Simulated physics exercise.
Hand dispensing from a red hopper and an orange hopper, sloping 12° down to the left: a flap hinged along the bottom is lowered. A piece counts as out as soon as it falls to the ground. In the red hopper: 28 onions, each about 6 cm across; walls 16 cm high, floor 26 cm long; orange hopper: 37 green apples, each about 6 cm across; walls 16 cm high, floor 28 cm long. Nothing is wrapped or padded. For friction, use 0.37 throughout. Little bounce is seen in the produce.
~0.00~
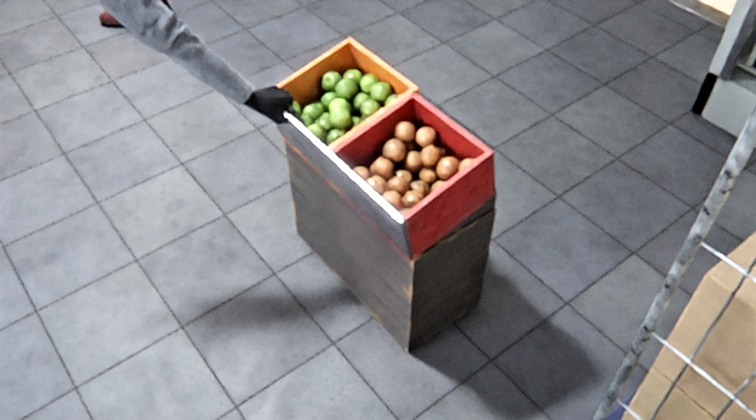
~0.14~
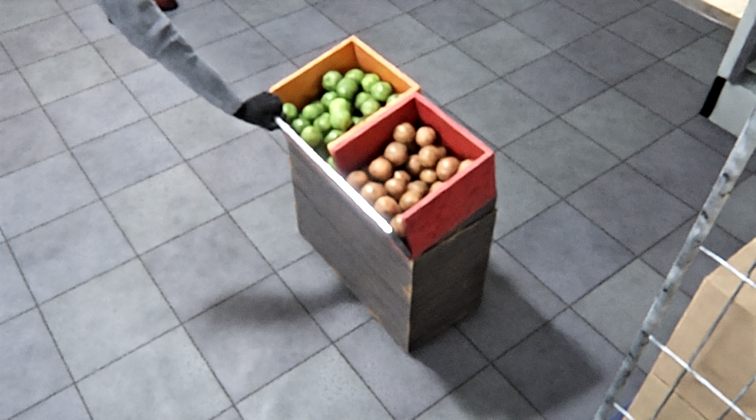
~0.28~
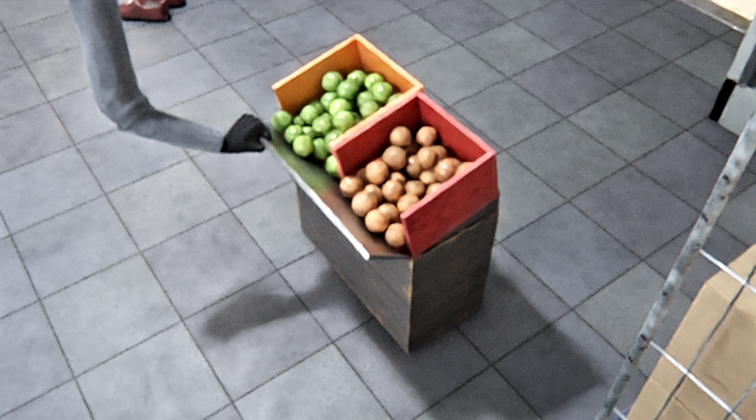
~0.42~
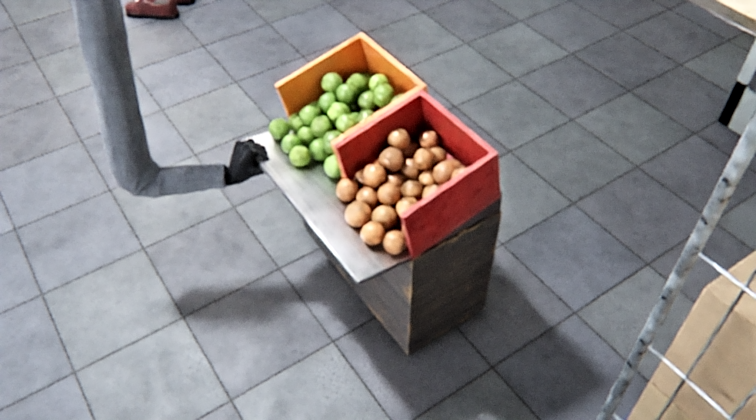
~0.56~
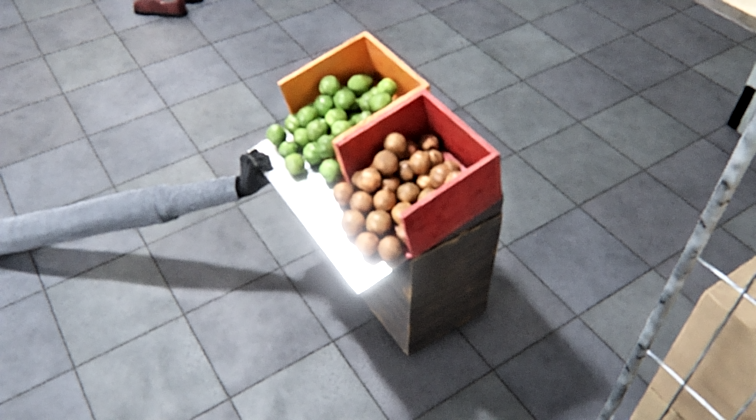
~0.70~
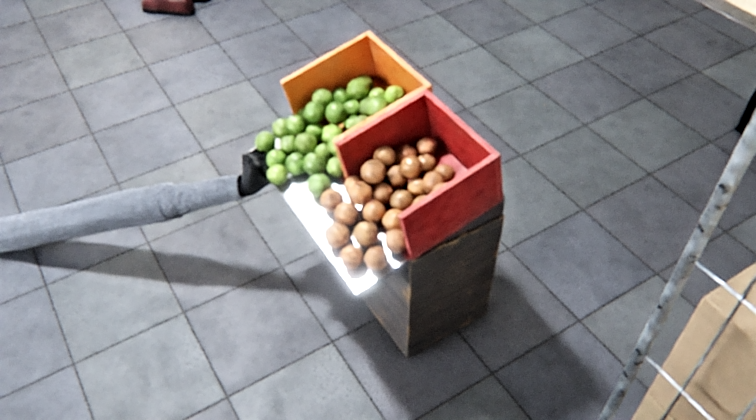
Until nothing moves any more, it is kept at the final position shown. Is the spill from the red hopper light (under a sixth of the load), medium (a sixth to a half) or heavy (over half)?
Onto the ground goes a portion past half.
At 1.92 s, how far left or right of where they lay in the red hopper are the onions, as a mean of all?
I'd put it at close to 58 cm toward the left.
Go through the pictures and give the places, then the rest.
In the first frame (we follow the rim corner now nearest the camera), red hopper at (404, 218); orange hopper at (329, 149); flap open 0°; nothing has dropped clear.
Red hopper at (402, 218); flap open 13°, in the second frame.
Red hopper at (402, 217); flap open 41°, in the third frame.
Red hopper at (402, 216); flap open 72°, in the fourth frame.
Red hopper at (401, 216); flap open 91°, in the fifth frame.
Red hopper at (400, 217); orange hopper at (333, 141); flap open 92°; nothing has dropped clear, in the sixth frame.
After 0.90 s, 0 of 28 out of the red hopper and 1 of 37 out of the orange hopper.
After 1.14 s, 7 of 28 out of the red hopper and 9 of 37 out of the orange hopper.
After 1.48 s, 19 of 28 out of the red hopper and 24 of 37 out of the orange hopper.
When it is over (at 1.92 s), 28 of 28 out of the red hopper and 37 of 37 out of the orange hopper. Asked share, 28 of 28, 100 per cent.
